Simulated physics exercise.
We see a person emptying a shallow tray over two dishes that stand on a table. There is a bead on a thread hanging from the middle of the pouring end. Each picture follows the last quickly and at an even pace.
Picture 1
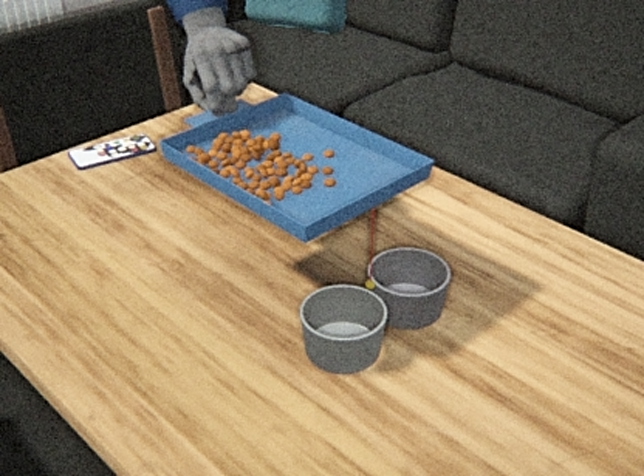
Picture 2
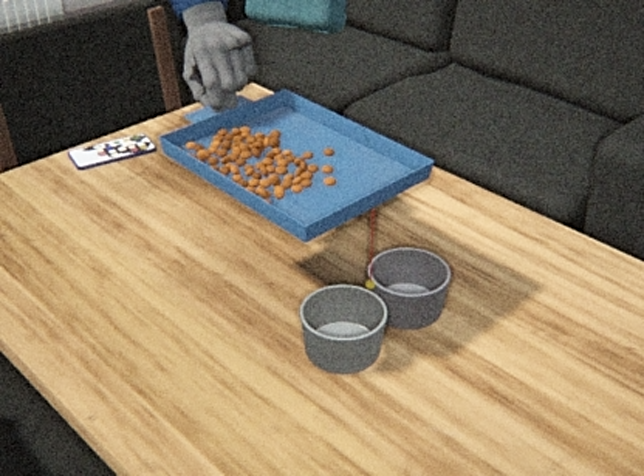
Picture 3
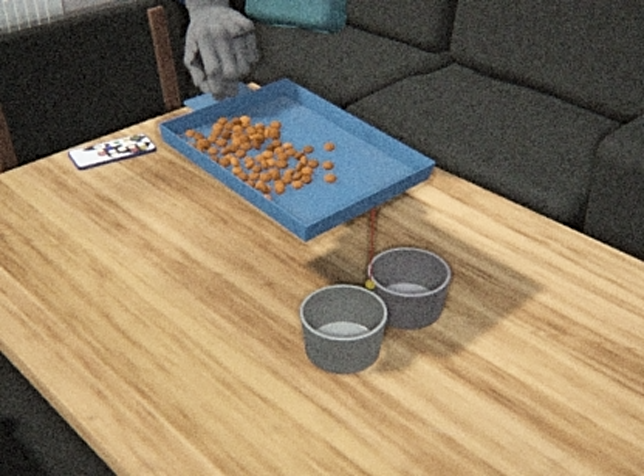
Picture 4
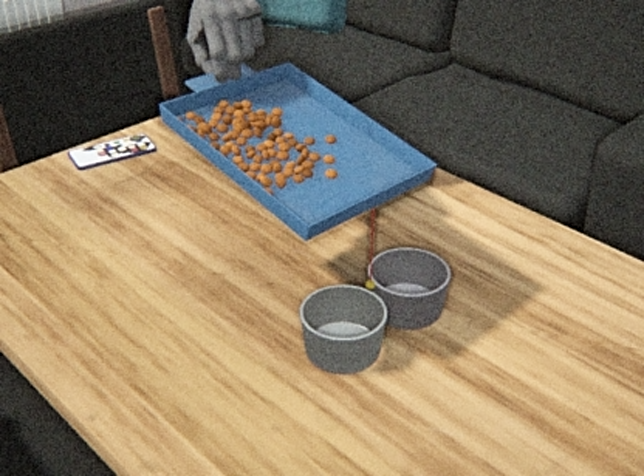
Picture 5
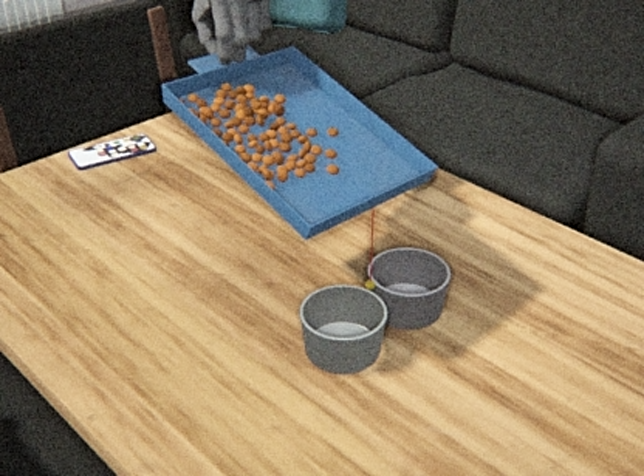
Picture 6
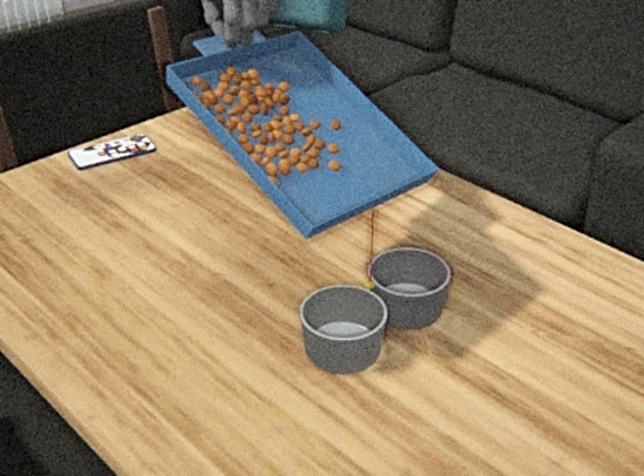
At first, a gray hand holds a blue tray of brown kibble nearly level above a wooden table with two gray dishes. The hand then raises the back of the tray steadily, and the tray slants more steeply, its pouring end dipping lowest at the right corner, while the pieces stay bunched toward the back.
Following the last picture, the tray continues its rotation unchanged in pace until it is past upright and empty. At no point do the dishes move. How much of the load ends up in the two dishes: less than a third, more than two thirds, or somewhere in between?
Falls short of a third.
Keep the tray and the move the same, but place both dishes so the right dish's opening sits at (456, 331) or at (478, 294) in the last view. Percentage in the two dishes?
10 %, then 50 %.
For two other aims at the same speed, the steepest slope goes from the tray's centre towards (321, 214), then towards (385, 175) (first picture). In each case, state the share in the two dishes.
Somewhere close to 40 % the first time, 80 % the second.
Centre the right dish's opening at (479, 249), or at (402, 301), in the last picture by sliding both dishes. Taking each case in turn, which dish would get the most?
Tries in order: The one to the left, the one to the right.
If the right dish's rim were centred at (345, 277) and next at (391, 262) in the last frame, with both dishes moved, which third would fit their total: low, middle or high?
Earlier place: Under a third. Later place: Under a third.
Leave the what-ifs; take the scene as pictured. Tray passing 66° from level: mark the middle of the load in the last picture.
Check around (374, 194) in the last picture.
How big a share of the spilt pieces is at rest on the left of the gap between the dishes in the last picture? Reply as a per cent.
Close to 10 per cent.
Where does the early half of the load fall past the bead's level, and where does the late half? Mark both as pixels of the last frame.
The opening part goes through (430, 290); what follows goes through (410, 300).
Shortly afterwards, tray tipped steeply; all but a few on the tray; only a few in the air.
Next, tray tipped past a quarter turn; near half on the tray; a little in the right dish; near a third outside both; a little in the air.
Some moments later, tray tipped past a quarter turn; only a few in the left dish; near a quarter in the right dish; the bulk outside both.
In the end, tray tipped past a quarter turn; only a few in the left dish; near a quarter in the right dish; the bulk outside both.
